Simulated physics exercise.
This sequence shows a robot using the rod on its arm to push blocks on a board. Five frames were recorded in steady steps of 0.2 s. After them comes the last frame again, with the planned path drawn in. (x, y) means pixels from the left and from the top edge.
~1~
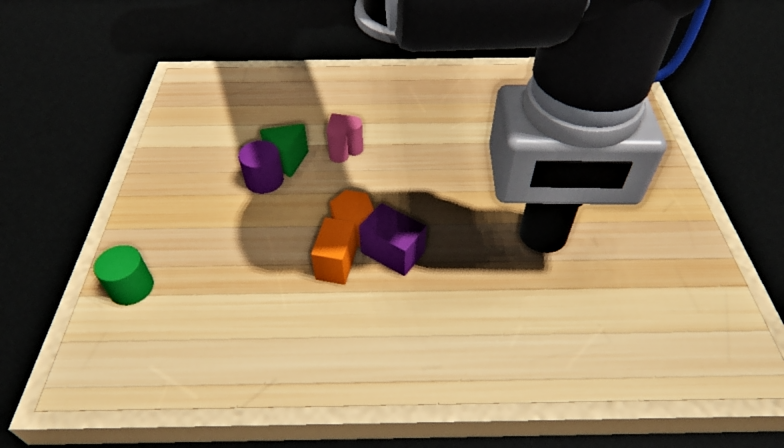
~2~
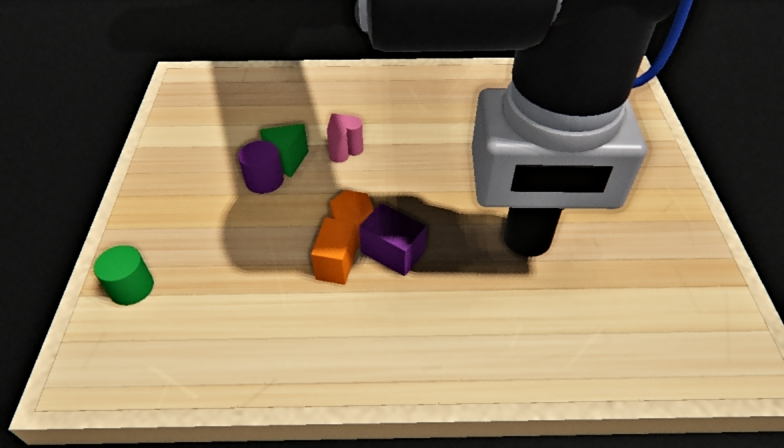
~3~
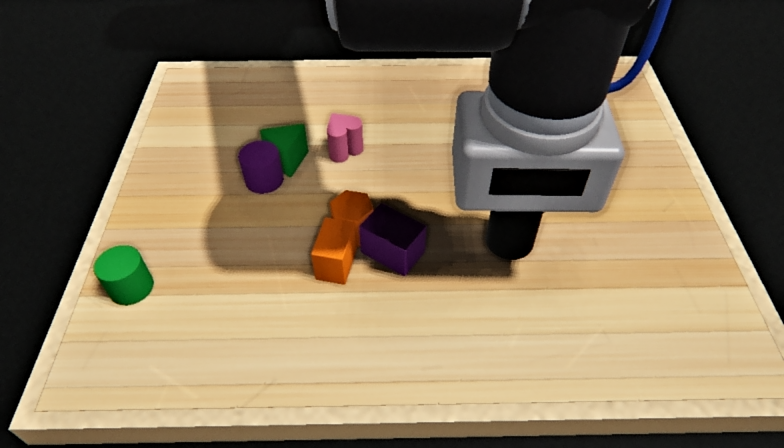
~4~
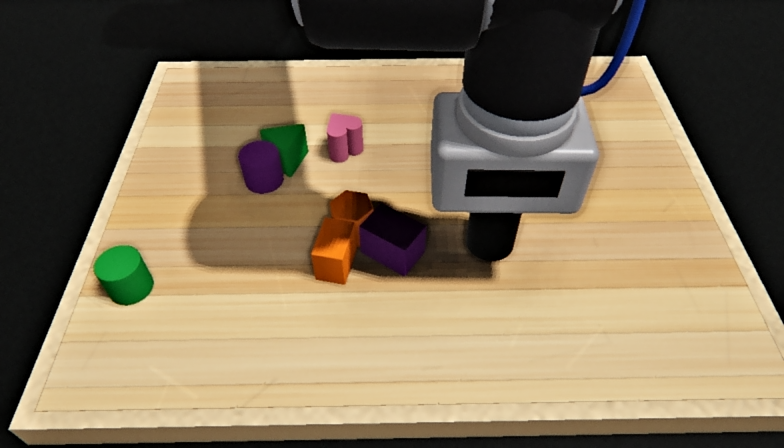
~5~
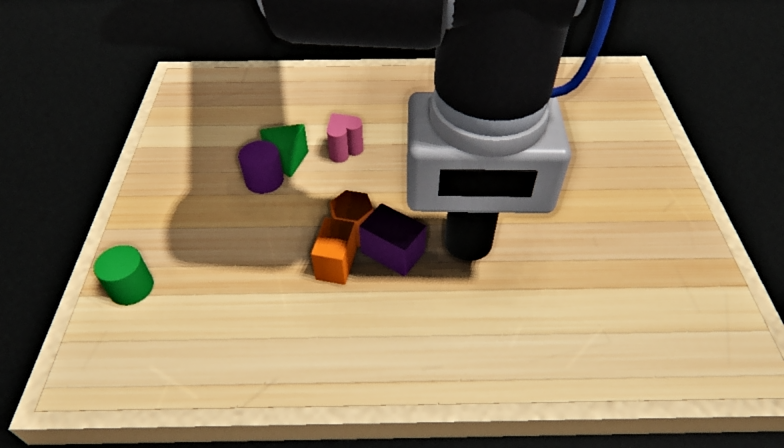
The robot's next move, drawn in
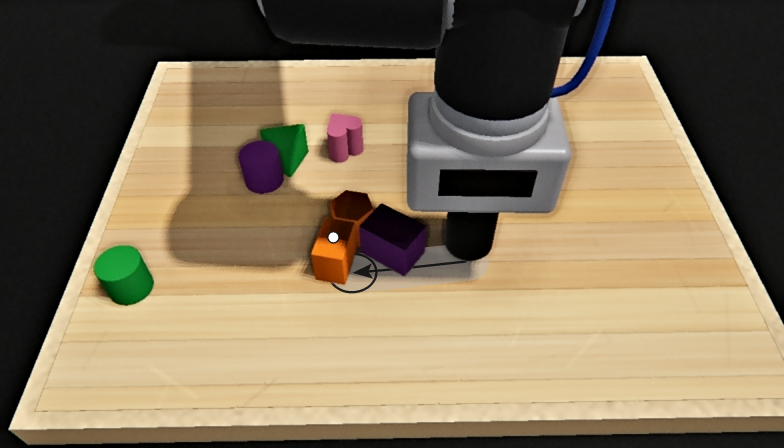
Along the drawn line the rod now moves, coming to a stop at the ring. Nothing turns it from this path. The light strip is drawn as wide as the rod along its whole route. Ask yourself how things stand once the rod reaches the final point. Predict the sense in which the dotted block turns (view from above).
Viewed from above, counterclockwise.
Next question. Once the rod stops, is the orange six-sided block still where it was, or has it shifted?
At the end of the path, the orange six-sided block has moved off its old spot.
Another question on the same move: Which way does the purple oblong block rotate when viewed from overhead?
If we look at it from overhead, the purple oblong block pivots clockwise.
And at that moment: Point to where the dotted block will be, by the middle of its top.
It ends at (303, 233).
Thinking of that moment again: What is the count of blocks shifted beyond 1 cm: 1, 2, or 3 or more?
My answer is three or more.
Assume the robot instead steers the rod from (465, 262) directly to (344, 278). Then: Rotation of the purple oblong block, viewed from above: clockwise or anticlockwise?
Bird's-eye view: Clockwise.
Drawn move, straight from (465, 262) to (353, 273); the dot is on the orange oblong block.
On the path given first. Halfway along, rod at (410, 249); orange oblong block at (323, 234), turned 35° anticlockwise; orange six-sided block at (332, 195); purple oblong block at (364, 220).
At the end, rod at (351, 254); orange oblong block at (303, 233), turned 35° anticlockwise; orange six-sided block at (314, 180), turned 25° clockwise; purple oblong block at (332, 211), turned 30° clockwise.
